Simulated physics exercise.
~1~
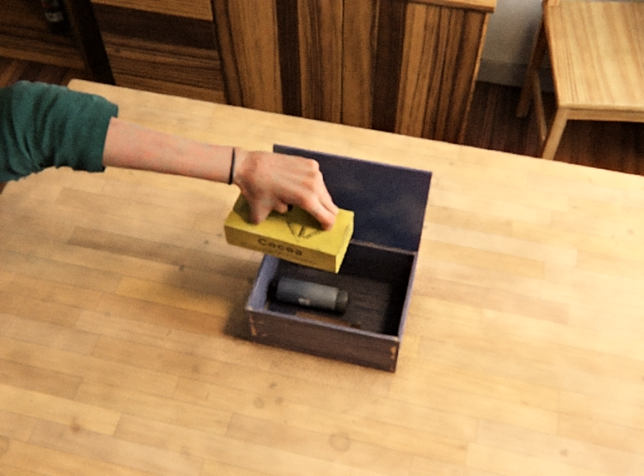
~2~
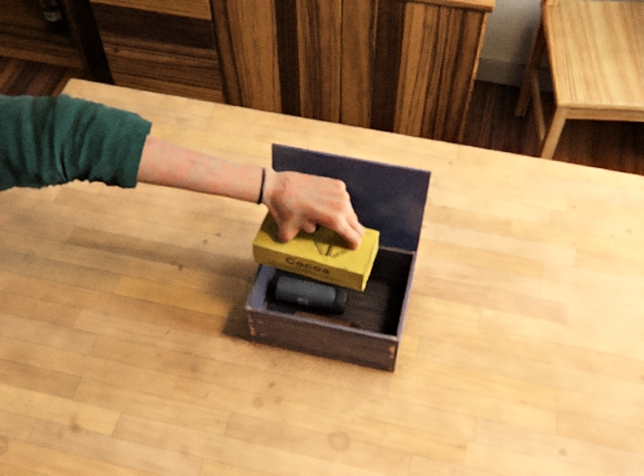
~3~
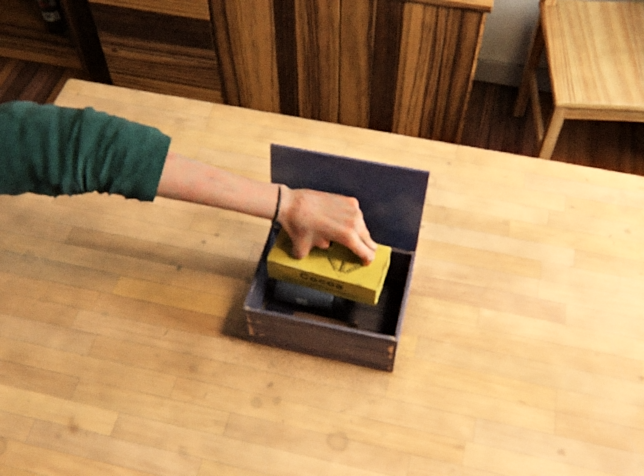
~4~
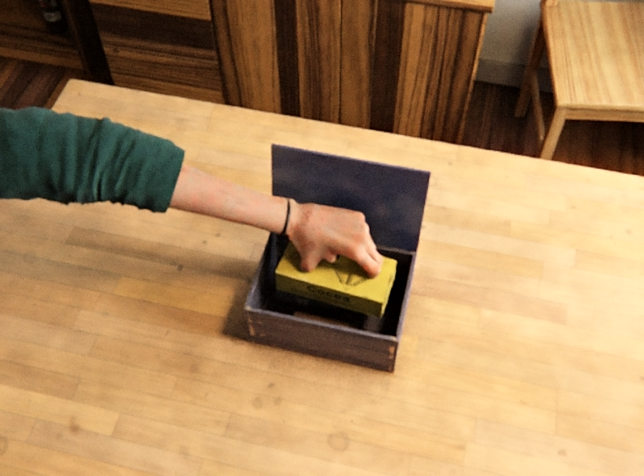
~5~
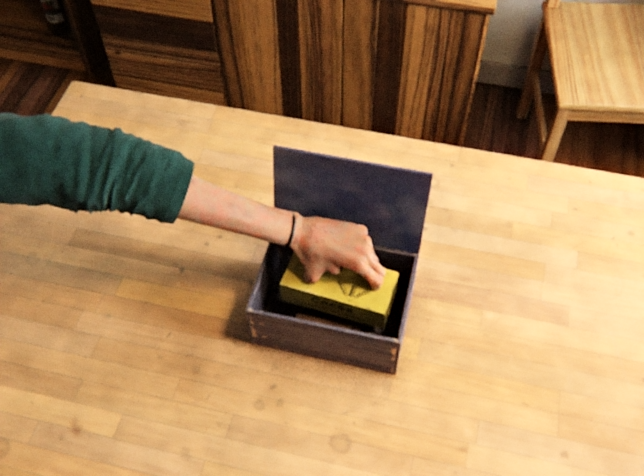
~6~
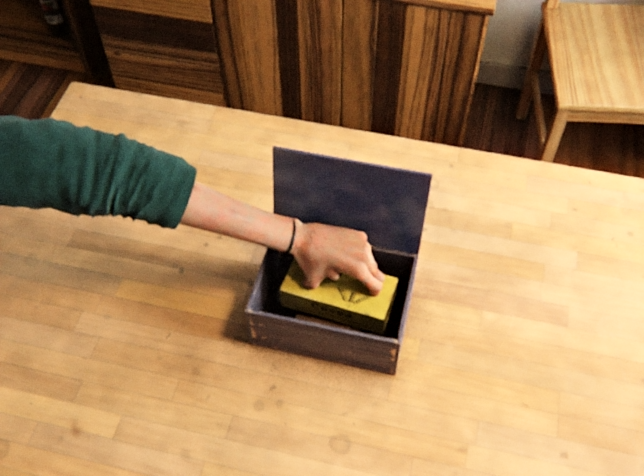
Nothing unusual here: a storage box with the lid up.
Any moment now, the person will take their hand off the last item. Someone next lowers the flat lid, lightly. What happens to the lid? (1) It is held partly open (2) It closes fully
2, it closes fully.
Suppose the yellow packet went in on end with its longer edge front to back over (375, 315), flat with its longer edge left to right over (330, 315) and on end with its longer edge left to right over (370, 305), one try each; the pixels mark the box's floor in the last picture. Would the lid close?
Attempt one, it is left gaping; attempt two, it settles down; attempt three, it is left gaping.
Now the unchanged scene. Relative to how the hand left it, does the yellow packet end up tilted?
Observation: The yellow packet tilts over.
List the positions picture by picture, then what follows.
Still above its spot; yellow packet (290, 228), in the first picture.
Still above its spot; yellow packet (317, 247), in the second picture.
Still above its spot; yellow packet (329, 262), in the third picture.
Still above its spot; yellow packet (336, 275), in the fourth picture.
Still above its spot; yellow packet (340, 286), in the fifth picture.
In place under the hand; yellow packet (339, 292), in the sixth picture.
Then, 1.10 s later than the last frame, lid starting down.
Then, 1.60 s later than the last frame, lid 57° above the rim; yellow packet tilted by 4° near (340, 289).
Then, 2.00 s later than the last frame, lid 19° above the rim; yellow packet tilted by 4° near (340, 289).
Then, 2.60 s later than the last frame, lid shut; yellow packet tilted by 4° near (340, 290).
When it is over, lid shut; left askew, yellow packet; the other 2 as before. End places, in pixels of the last picture, yellow packet near (338, 302).
